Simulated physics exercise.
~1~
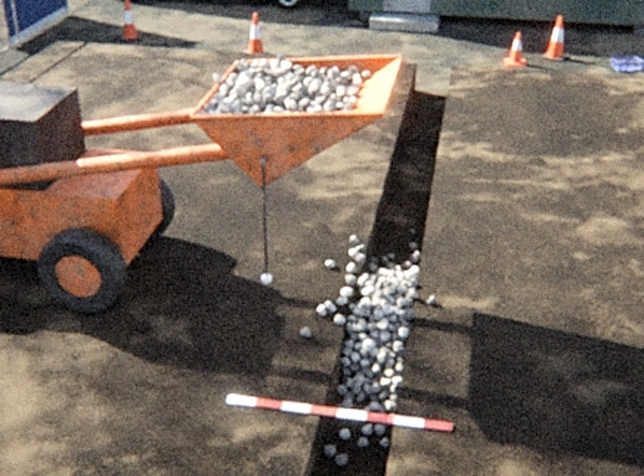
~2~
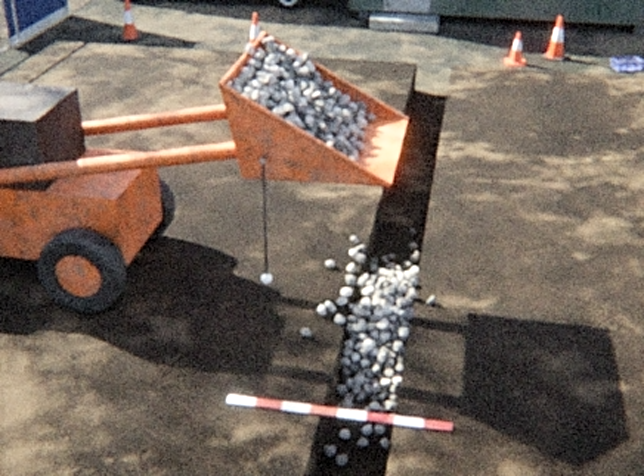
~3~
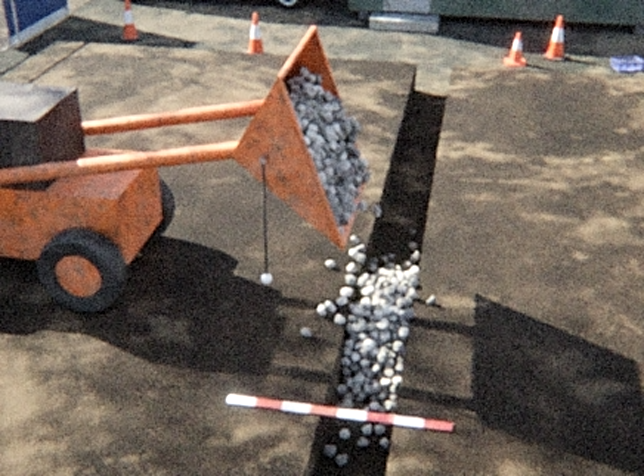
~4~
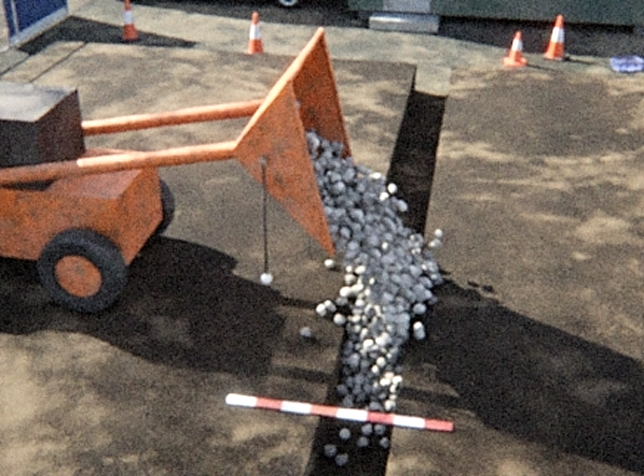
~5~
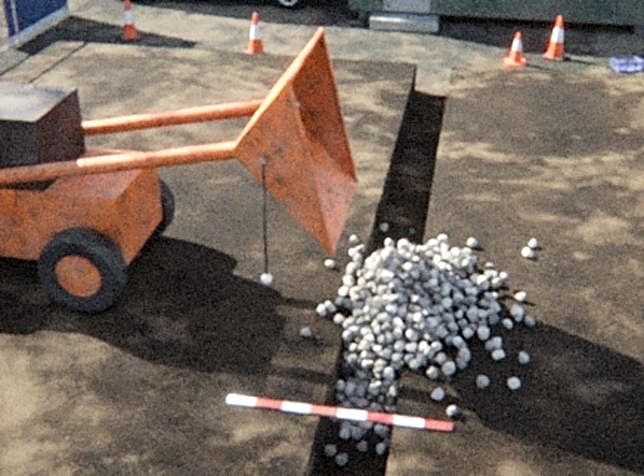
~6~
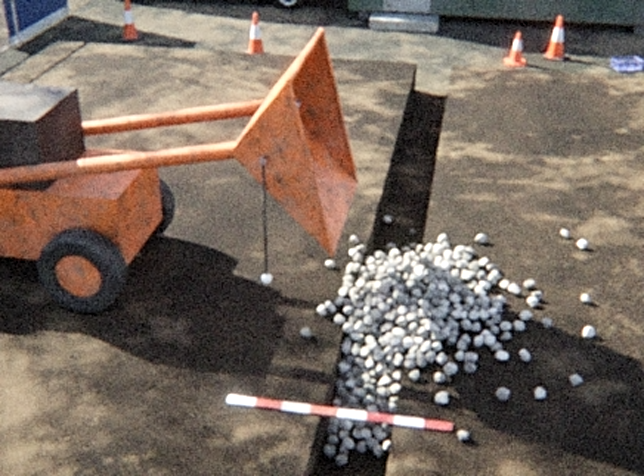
An orange loader tipped its raised bucket of pale stones forward over a narrow trench already partly filled with stones, and the load slid out in a rush, ending heaped over the trench with some scattered to the right and the bucket empty.
